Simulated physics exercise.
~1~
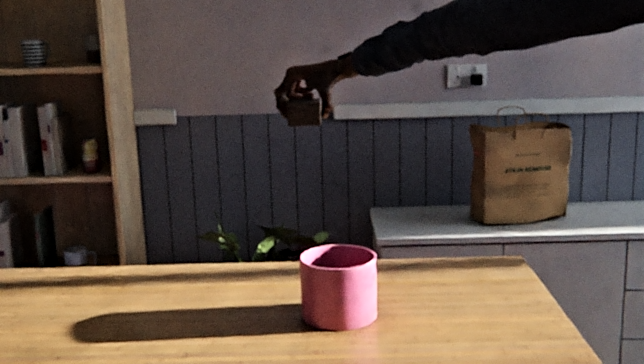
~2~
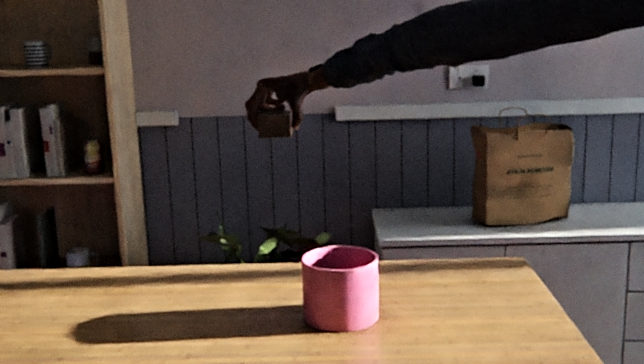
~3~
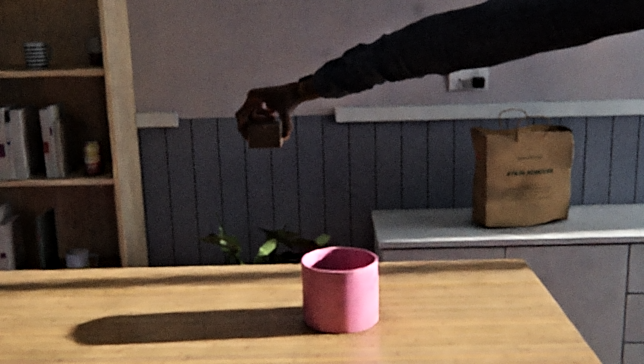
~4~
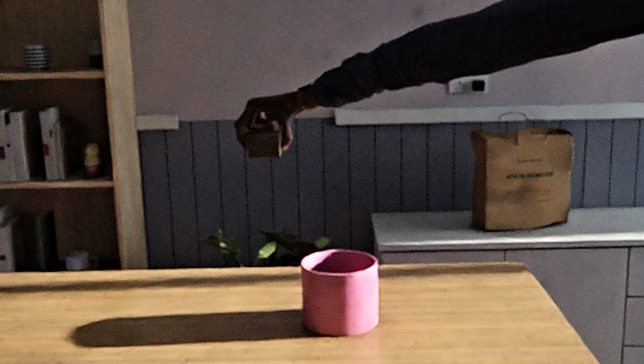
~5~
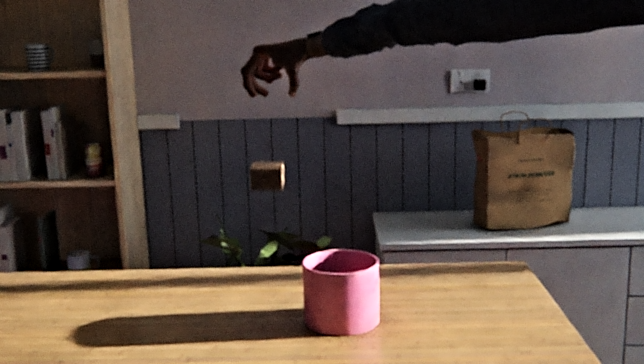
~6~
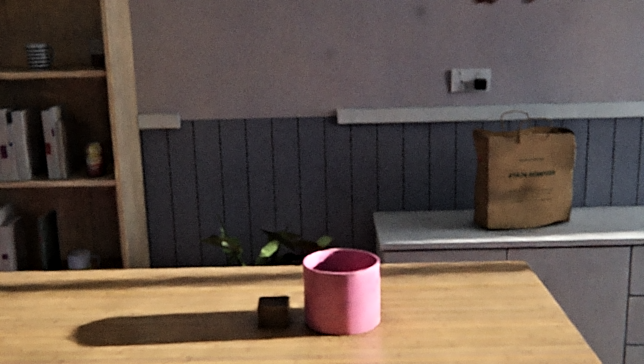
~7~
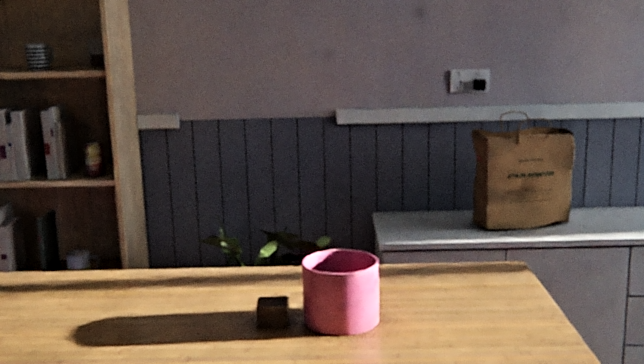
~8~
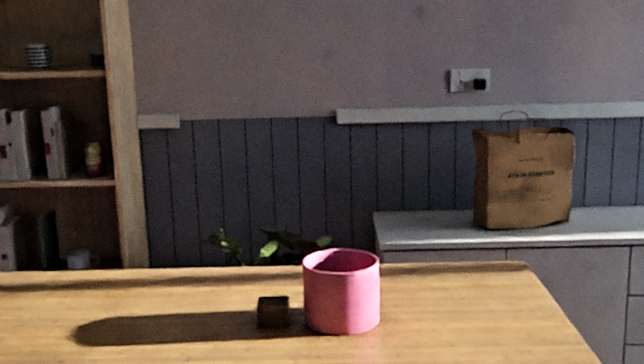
Above a wooden table in a dim room, a hand held a small brown block over a pink container, moved it left and lowered it slightly, then let go, and the block dropped and came to rest on the table just left of the container.
